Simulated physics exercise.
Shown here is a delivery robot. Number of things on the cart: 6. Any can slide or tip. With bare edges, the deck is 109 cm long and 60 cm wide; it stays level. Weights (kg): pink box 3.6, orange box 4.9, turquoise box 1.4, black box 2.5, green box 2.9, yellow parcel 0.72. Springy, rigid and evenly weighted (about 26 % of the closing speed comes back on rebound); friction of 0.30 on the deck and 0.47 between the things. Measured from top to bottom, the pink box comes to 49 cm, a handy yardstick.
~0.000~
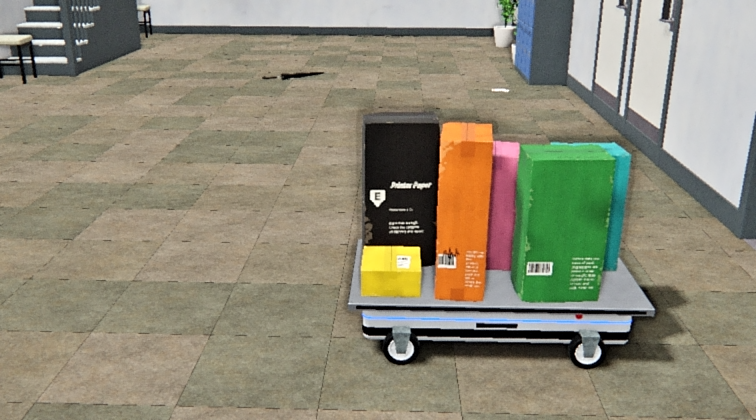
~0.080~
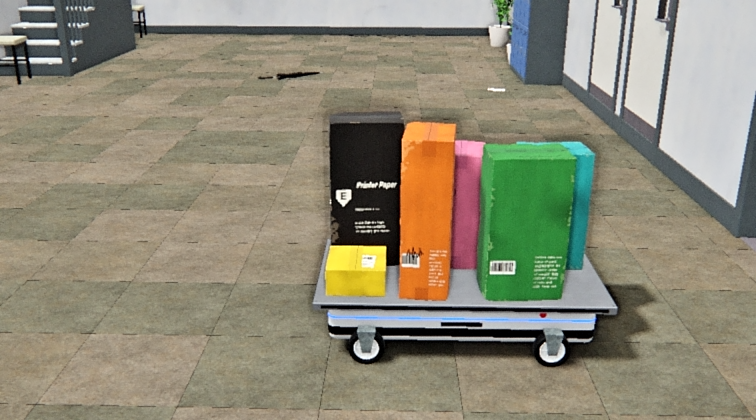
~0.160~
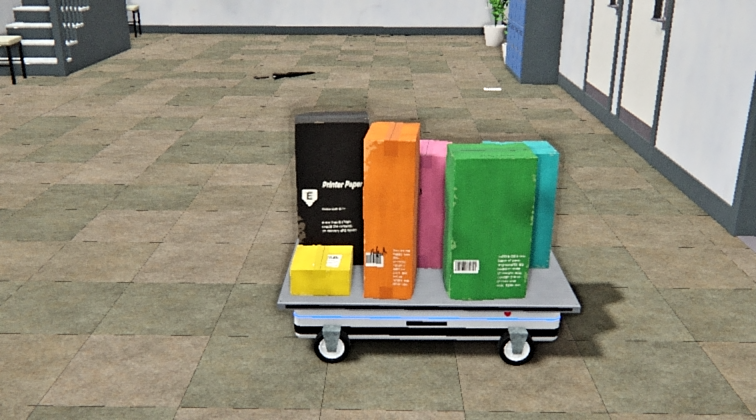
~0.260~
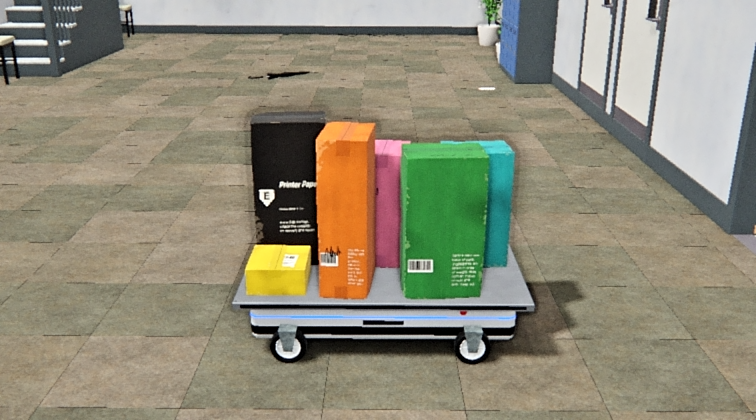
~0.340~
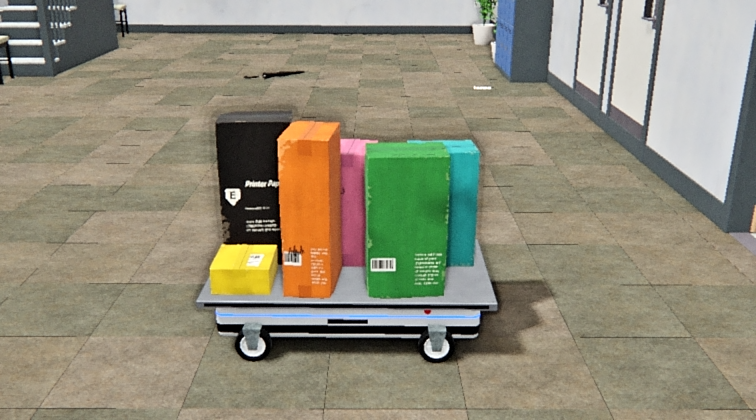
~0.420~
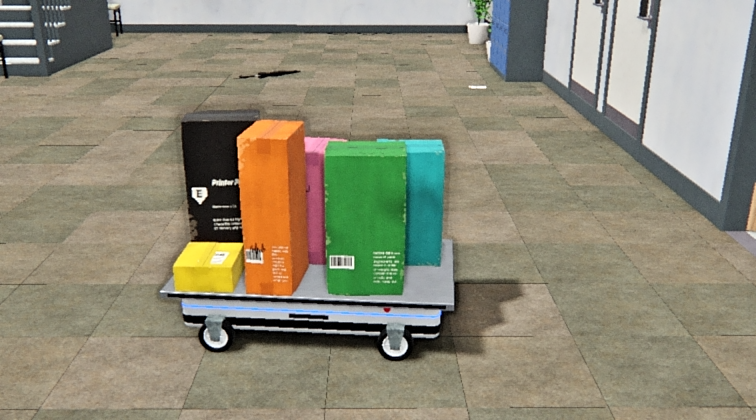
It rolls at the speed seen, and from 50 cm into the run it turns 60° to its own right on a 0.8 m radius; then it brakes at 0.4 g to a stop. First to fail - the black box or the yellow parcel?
The latter.
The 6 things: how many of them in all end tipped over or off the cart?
It adds up to 4.
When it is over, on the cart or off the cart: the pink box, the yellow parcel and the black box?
Outcome: The pink box remains on its support; the yellow parcel departs its support; the black box departs its support.
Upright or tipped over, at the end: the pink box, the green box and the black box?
In the last frame the pink box remains up, the green box does not stay up and the black box does not stay up.
By 0.72 s, cart has run 122 cm, turned 41°; orange box, black box and yellow parcel now off the cart; pink box 20 cm from its spot; green box 13 cm from its spot.
By 1.12 s, cart has run 186 cm, turned 60°; green box now off the cart; pink box 32 cm from its spot; turquoise box 3 cm from its spot.
When it is over (1.9 s), off the cart, orange box, black box, green box and yellow parcel; not toppled but over 10 cm from the start, pink box and turquoise box. End places, in pixels of the last picture, yellow parcel near (58, 297). Black box went at 0.70 s; yellow parcel went at 0.52 s.
